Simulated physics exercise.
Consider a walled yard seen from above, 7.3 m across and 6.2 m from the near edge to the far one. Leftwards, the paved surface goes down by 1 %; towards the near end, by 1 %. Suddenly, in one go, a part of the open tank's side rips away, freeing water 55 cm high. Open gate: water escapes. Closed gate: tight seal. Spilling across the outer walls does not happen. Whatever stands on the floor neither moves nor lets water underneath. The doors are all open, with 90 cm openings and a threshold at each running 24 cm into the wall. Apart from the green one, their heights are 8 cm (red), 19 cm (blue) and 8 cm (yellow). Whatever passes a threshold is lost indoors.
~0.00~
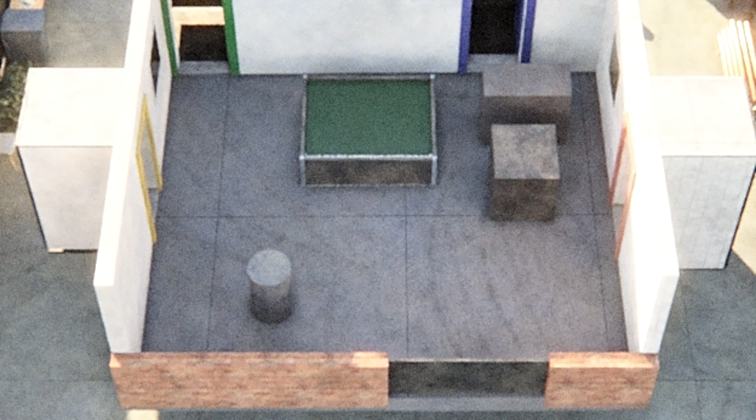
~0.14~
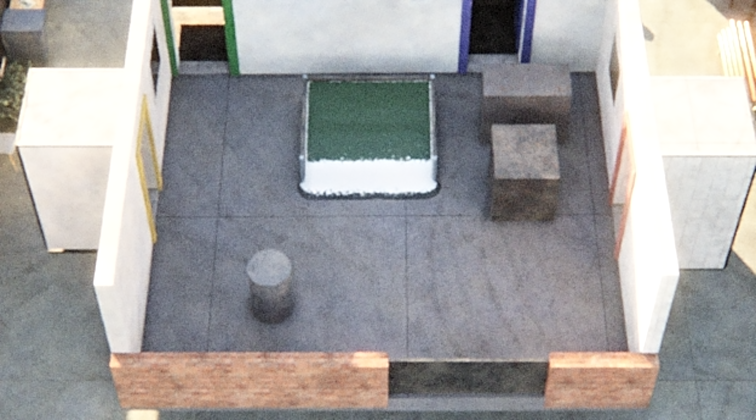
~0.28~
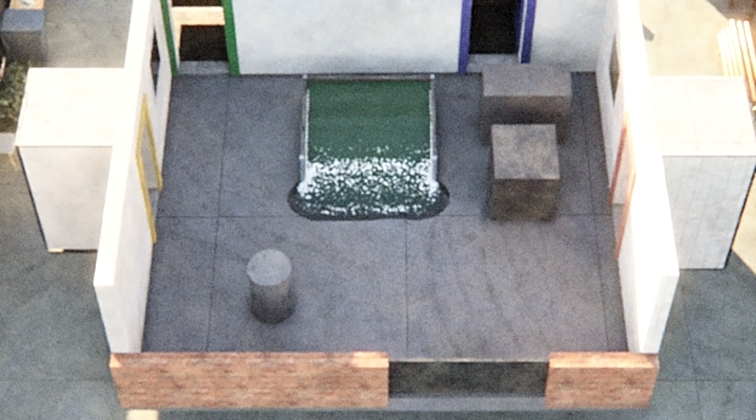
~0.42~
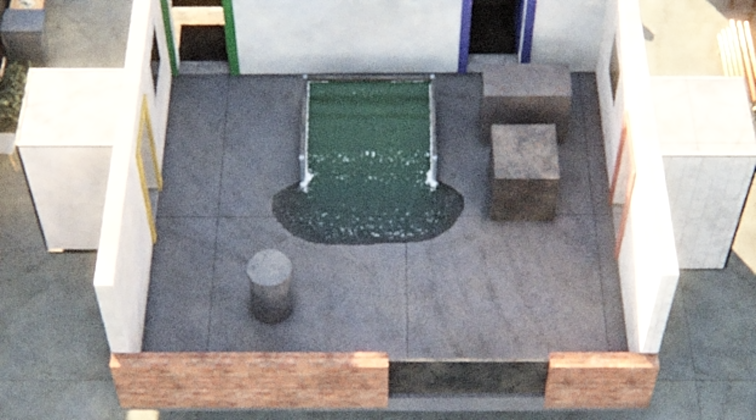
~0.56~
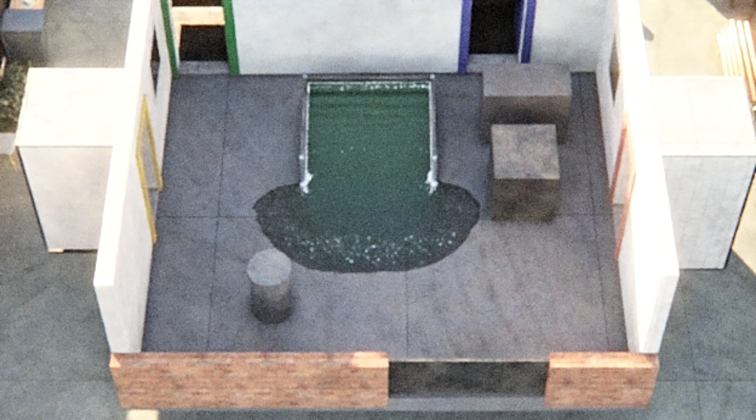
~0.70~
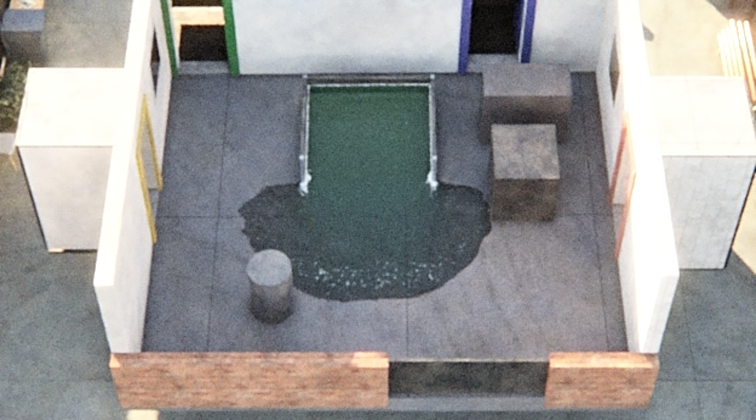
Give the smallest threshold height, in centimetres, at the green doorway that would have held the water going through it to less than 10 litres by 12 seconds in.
The smallest height is about 6.5 cm.
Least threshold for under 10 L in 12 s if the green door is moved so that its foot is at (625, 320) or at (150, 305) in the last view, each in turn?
Roughly 10.5 cm, then roughly 13.5 cm.
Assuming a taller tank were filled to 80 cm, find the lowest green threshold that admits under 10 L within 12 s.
Required height: Approx. 10.5 cm.
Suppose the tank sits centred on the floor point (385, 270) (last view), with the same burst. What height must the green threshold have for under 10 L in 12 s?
Near 7.5 cm.
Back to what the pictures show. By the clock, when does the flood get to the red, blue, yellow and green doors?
Arrives: Red 4.0 s / blue 8.5 s / yellow 3.8 s / green 6.5 s.
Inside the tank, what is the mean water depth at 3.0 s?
Some 10 cm.
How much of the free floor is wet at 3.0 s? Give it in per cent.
Roughly 50 percent of the floor.
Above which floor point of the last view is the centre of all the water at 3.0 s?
The water's centre is at about (360, 289).
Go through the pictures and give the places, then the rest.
In the first frame, still water, 55 cm deep, in the open tank at (369, 120); the green door at (199, 33) is dry.
In the second frame, water pours out at (368, 175) and has run 0.2 m, to (308, 194); about 7 cm deep outside, 55 cm at the back.
In the third frame, water pours out at (368, 176) and has run 0.7 m, to (311, 215); about 10 cm deep outside, 55 cm at the back.
In the fourth frame, water pours out at (368, 177) and has run 1.1 m, to (321, 239); about 8 cm deep outside, 53 cm at the back.
In the fifth frame, water pours out at (368, 177) and has run 1.7 m, to (340, 267); about 7 cm deep outside, 47 cm at the back.
In the sixth frame, water pours out at (368, 177) and has run 2.2 m, to (343, 296); about 6 cm deep outside, 47 cm at the back; the green door at (199, 33), 3.7 m from the gap, is still 2.9 m from the nearest water.
After 1.4 s water covers 35 % of the floor, deepest (26 cm) near (370, 384); it has not reached the green door.
After 3.0 s water covers 50 % of the floor, deepest (32 cm) near (141, 354); it has not reached the green door.
After 12.0 s water covers 100 % of the floor, deepest (12 cm) near (138, 385); 6 cm at the green door, 12 litres in over its 6 cm threshold.
At the green door as built, the water arrived by 6.5 s and peaked near 8 cm at 8.2 s.
With a threshold of 5.5 cm, 17 litres would have come in within the 12 s; with 7.5 cm, 2 litres. So under 10 litres takes about 6.5 cm.
